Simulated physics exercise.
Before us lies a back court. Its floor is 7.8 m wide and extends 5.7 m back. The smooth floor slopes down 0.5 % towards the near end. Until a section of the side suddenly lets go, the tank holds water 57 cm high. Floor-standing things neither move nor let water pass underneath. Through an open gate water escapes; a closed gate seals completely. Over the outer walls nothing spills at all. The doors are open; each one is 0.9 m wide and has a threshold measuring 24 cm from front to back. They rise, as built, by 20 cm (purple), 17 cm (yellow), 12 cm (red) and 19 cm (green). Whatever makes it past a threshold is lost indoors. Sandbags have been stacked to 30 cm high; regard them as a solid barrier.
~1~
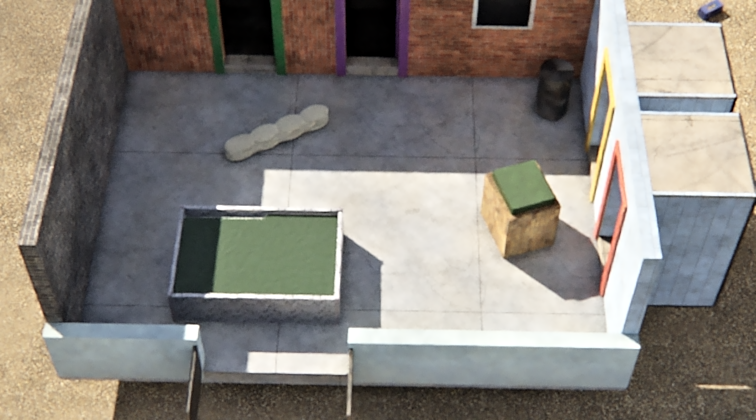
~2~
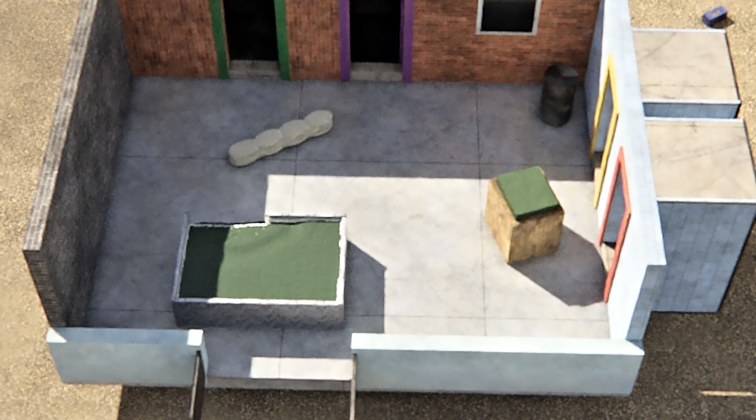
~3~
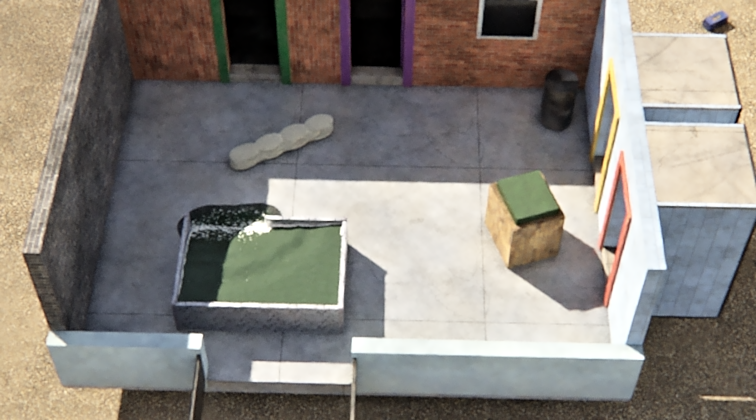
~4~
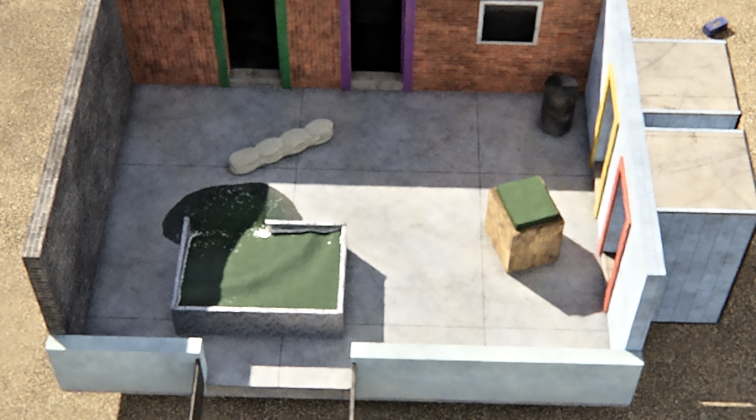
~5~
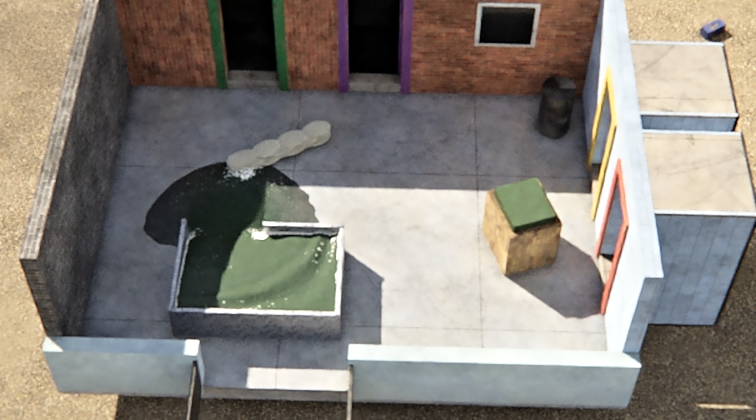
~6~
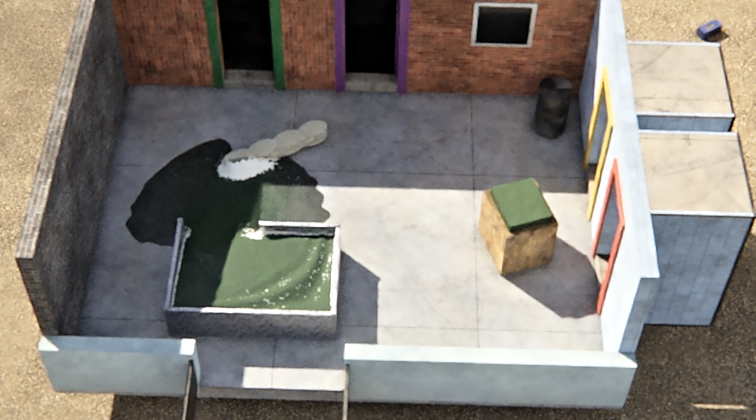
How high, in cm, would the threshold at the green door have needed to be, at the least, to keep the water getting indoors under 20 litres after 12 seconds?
About 7 cm.
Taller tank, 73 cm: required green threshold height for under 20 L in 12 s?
Something near 10.5 cm should do.
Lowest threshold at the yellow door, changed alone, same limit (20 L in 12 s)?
At yellow, about 7.5 cm.
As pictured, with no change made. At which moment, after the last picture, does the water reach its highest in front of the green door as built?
2.8 s.
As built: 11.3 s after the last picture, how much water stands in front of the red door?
Some 5.0 centimetres.
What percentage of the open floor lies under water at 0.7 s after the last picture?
The wet part is about 20 per cent.
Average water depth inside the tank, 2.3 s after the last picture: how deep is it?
About 24 cm.
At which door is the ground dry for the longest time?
The answer is the red door.
Then, 0.7 s after the last picture water covers 20 % of the floor, deepest (34 cm) near (231, 180); it has not reached the green door.
Then, 2.3 s after the last picture water covers 45 % of the floor, deepest (29 cm) near (140, 136); 11 cm at the green door, 0 litres in over its 19 cm threshold.
Then, 11.3 s after the last picture water covers 95 % of the floor, deepest (8 cm) near (71, 367); 5 cm at the green door, 0 litres in over its 19 cm threshold.
At the green door as built, the water peaked near 12 cm, 2.7 s after the last picture.
With a threshold of 6 cm, 34 litres would have come in within the 12 s; with 8 cm, 14 litres. So under 20 litres takes about 7 cm.
